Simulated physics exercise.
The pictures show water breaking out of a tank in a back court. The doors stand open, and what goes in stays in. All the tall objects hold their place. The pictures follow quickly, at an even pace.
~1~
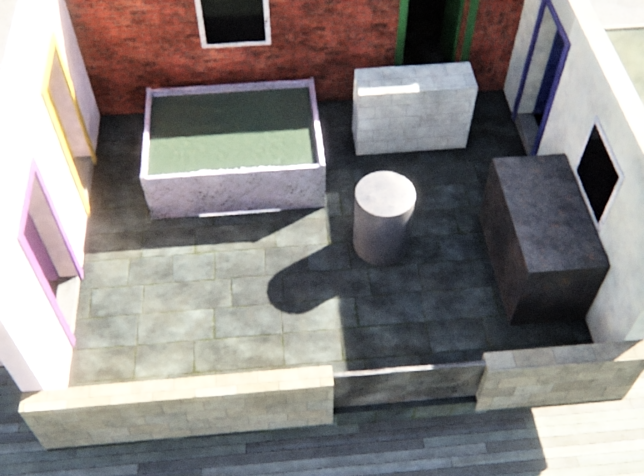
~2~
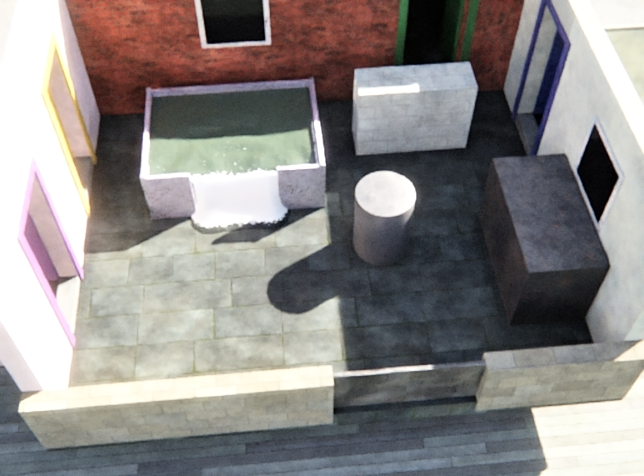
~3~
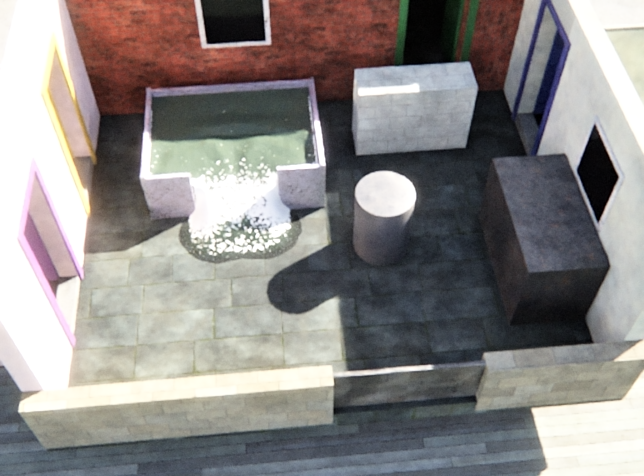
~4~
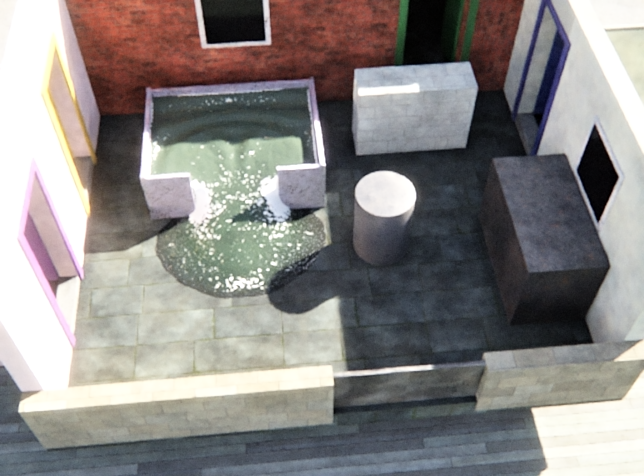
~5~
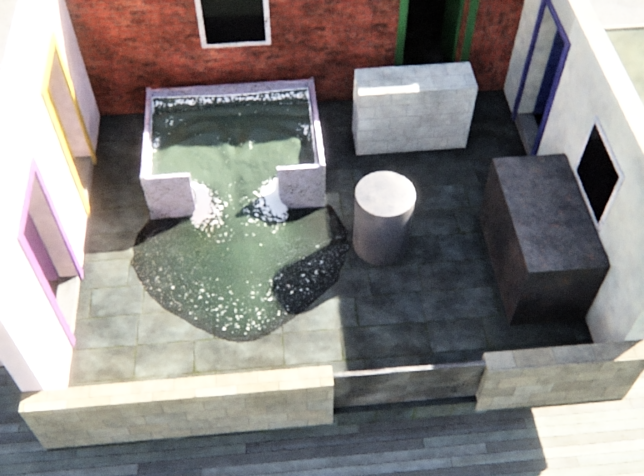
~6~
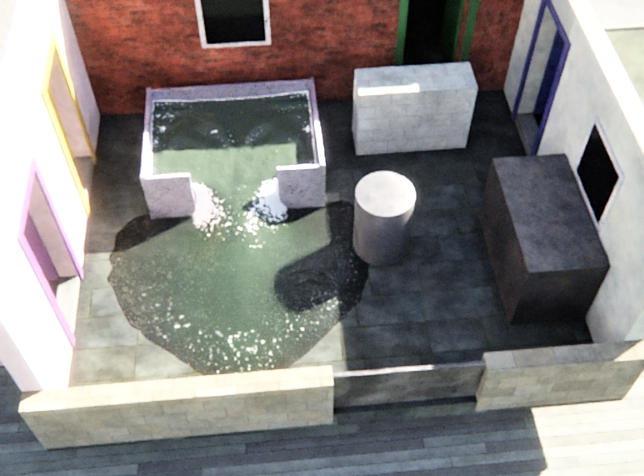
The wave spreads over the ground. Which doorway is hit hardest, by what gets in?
The purple door.
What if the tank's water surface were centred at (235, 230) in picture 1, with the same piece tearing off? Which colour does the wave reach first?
It is the one in purple.
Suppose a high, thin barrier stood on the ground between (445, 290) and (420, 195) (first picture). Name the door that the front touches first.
It is the purple door.
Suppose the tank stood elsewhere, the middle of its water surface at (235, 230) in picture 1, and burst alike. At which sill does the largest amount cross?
Most goes in at the purple door.
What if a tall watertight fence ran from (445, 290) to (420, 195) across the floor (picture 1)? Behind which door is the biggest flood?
The purple-painted one.
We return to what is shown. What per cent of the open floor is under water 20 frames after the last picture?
Close to 60 %.
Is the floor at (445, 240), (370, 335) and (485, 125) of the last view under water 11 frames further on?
In that order: Clear, wet, free of water.
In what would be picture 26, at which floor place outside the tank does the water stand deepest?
At about (597, 372).
A moment on, water covers 40 % of the floor; green door not reached, yellow door not reached, purple door wet at the sill, nothing in, blue door not reached.
Next, water covers 50 % of the floor; green door not reached, yellow door not reached, purple door wet at the sill, nothing in, blue door not reached.
Then, water covers 60 % of the floor; green door not reached, yellow door wet at the sill, nothing in, purple door some in, blue door not reached.
Later, water covers 85 % of the floor; green door wet at the sill, nothing in, yellow door wet at the sill, nothing in, purple door some in, blue door wet at the sill, nothing in.
In the end, water covers 100 % of the floor; green door wet at the sill, nothing in, yellow door wet at the sill, nothing in, purple door some in, blue door wet at the sill, nothing in; the purple door has let in the most.
